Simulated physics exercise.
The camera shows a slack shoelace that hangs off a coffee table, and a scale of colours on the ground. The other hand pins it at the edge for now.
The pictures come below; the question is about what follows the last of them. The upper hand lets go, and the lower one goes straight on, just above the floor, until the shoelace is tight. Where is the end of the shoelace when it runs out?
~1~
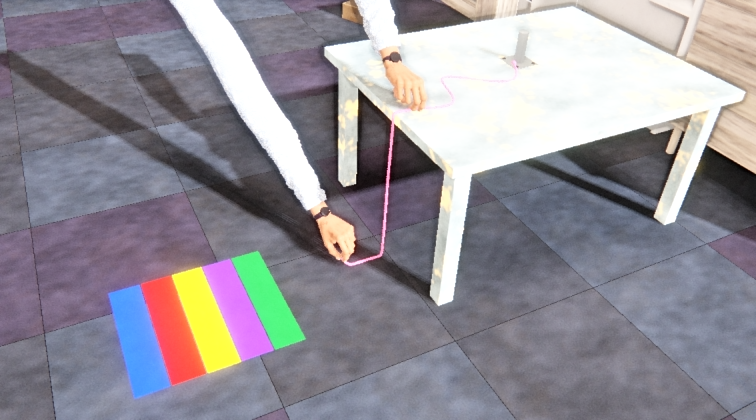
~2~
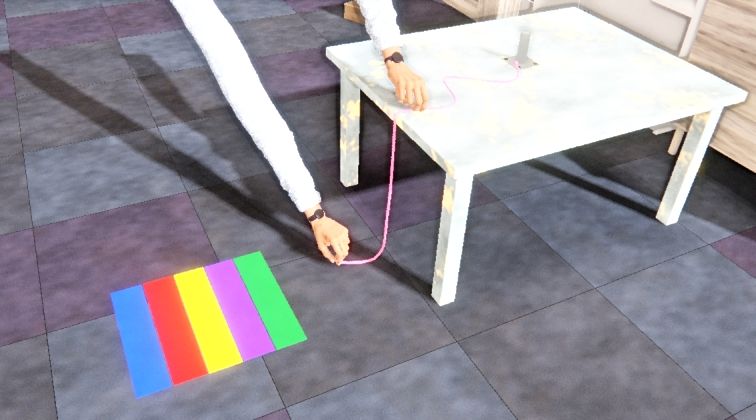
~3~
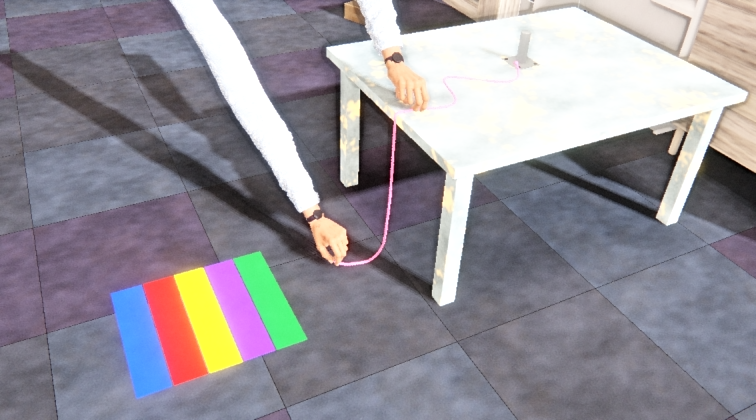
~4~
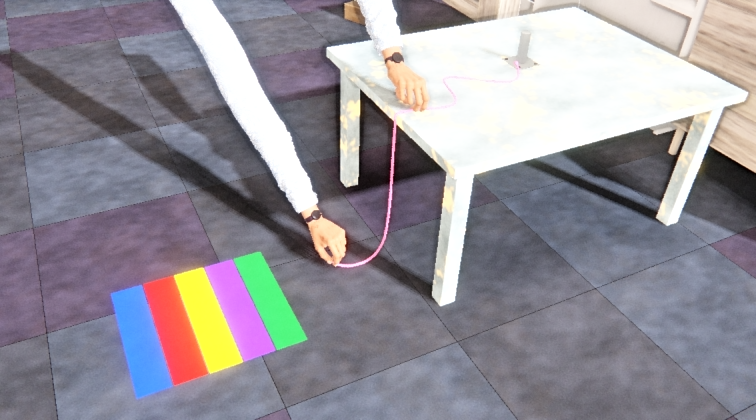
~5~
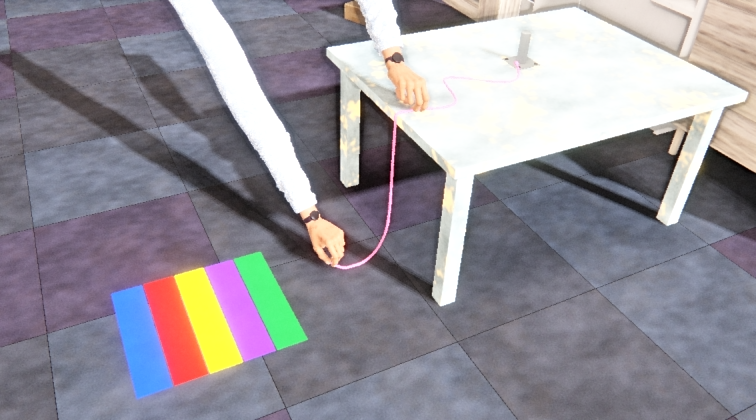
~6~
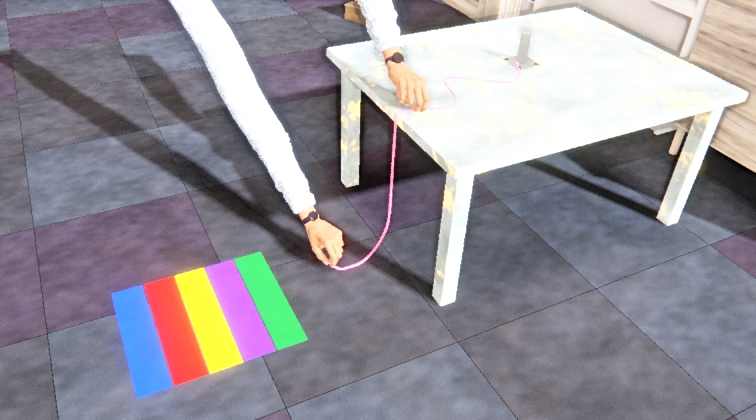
Above the red strip.
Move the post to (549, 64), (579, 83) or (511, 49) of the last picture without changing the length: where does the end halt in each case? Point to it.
(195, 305), (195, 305) and (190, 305), roughly.
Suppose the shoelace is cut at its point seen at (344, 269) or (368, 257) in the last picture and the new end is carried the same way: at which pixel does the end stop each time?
(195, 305) and (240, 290).
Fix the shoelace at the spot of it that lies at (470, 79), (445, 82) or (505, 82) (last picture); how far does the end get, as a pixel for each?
Expect roughly (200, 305) for the first, (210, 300) for the second and (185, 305) for the third.
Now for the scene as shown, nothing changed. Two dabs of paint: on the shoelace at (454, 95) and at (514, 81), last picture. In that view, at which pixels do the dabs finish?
They go to (404, 101) and to (486, 73).
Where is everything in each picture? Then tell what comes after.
In the first frame, end (342, 258); green (281, 326); purple (250, 337); yellow (217, 348); red (182, 359); blue (147, 371).
In the second frame, end (336, 261); shoelace through (518, 76) (457, 77) (453, 105) (395, 128) (391, 188) (384, 244).
In the third frame, end (334, 262).
In the fourth frame, end (333, 262); shoelace through (518, 76) (457, 77) (453, 105) (395, 129) (391, 188) (382, 245).
In the fifth frame, end (331, 263).
In the sixth frame, end (330, 263); shoelace through (519, 76) (458, 78) (453, 105) (395, 129) (391, 188) (378, 245).
A little later, end near (225, 295); over purple.
Next, end near (189, 306); over yellow.
When it is tight, end near (167, 313); over red. The end stops over the red strip.
